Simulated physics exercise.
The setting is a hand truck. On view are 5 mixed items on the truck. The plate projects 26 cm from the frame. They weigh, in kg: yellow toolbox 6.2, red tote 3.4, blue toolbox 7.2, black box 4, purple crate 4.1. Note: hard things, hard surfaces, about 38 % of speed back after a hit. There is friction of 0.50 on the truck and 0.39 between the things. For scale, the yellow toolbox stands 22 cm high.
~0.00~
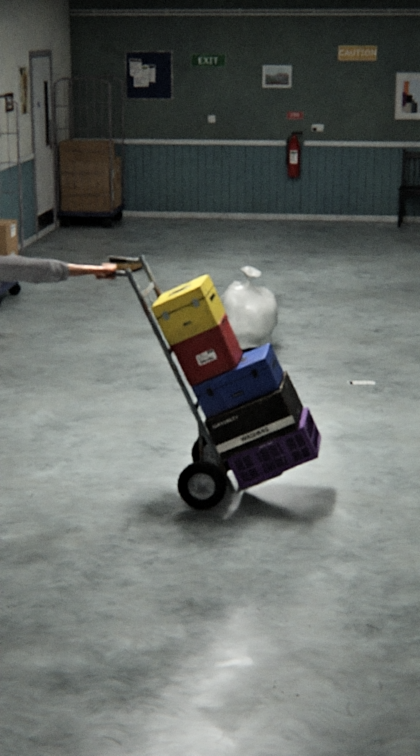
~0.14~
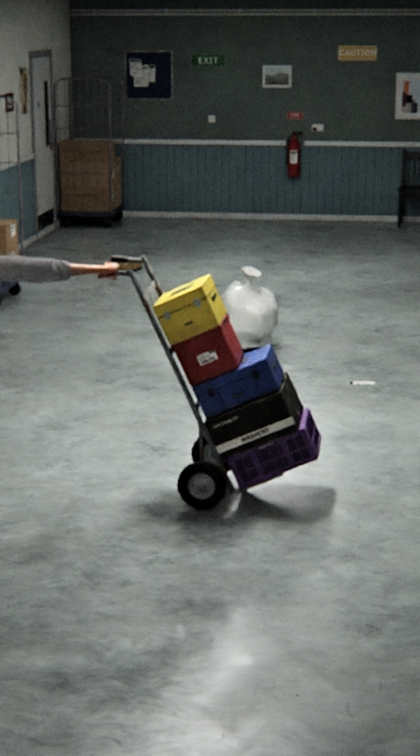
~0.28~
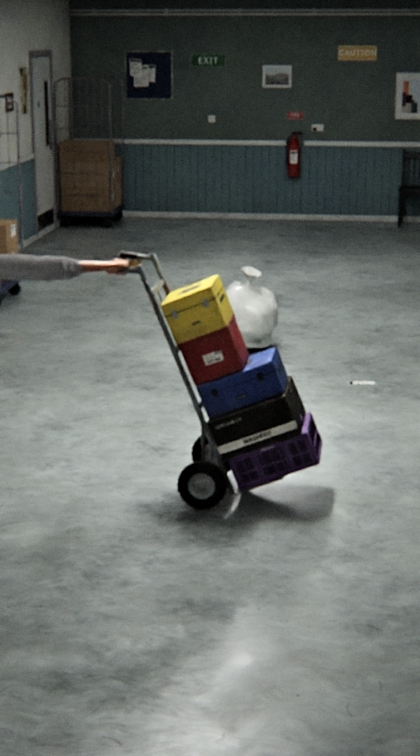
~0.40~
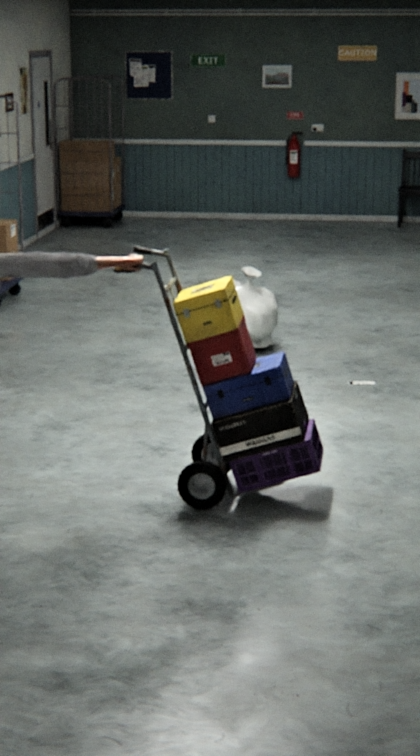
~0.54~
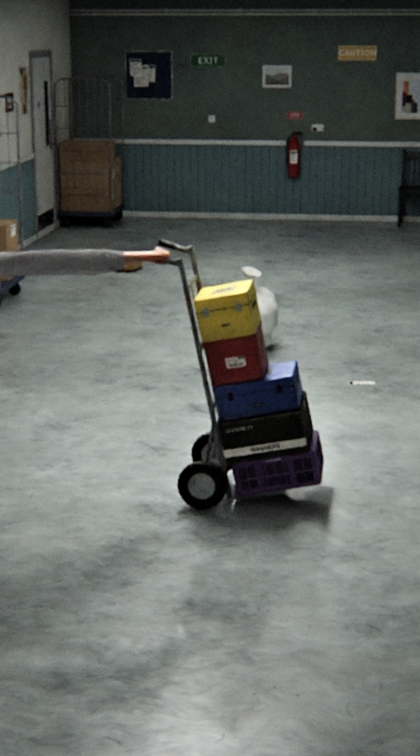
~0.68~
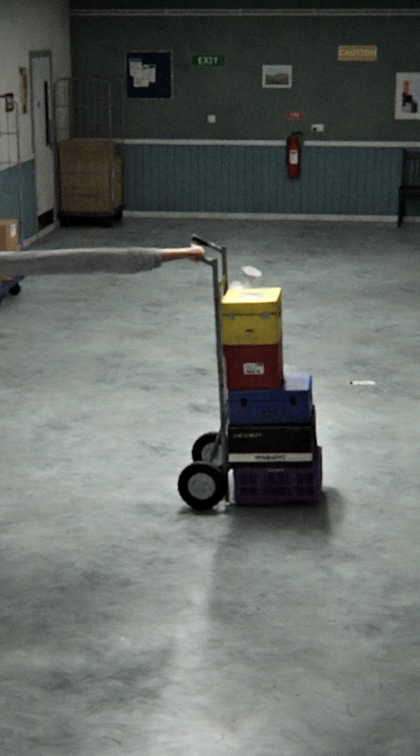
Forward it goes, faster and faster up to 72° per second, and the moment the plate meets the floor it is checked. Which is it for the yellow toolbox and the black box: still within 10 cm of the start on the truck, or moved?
One by one: The yellow toolbox is moved out of position; the black box is left in position.
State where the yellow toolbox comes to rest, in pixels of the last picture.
Roughly at pixel (300, 321).
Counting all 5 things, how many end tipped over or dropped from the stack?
I count 0.
After 0.78 s, truck upright; yellow toolbox moved 5 cm near (271, 318); red tote moved 4 cm; blue toolbox moved 2 cm.
After 0.88 s, truck upright; yellow toolbox 4° off its base near (285, 319); black box 4° off its base near (282, 440); red tote 3° off its base.
In the end (1.5 s), not toppled but over 10 cm from the start, yellow toolbox and red tote; the other 3 under 10 cm from the start. At the end, from the last picture's camera, yellow toolbox near (300, 321), black box near (283, 440).
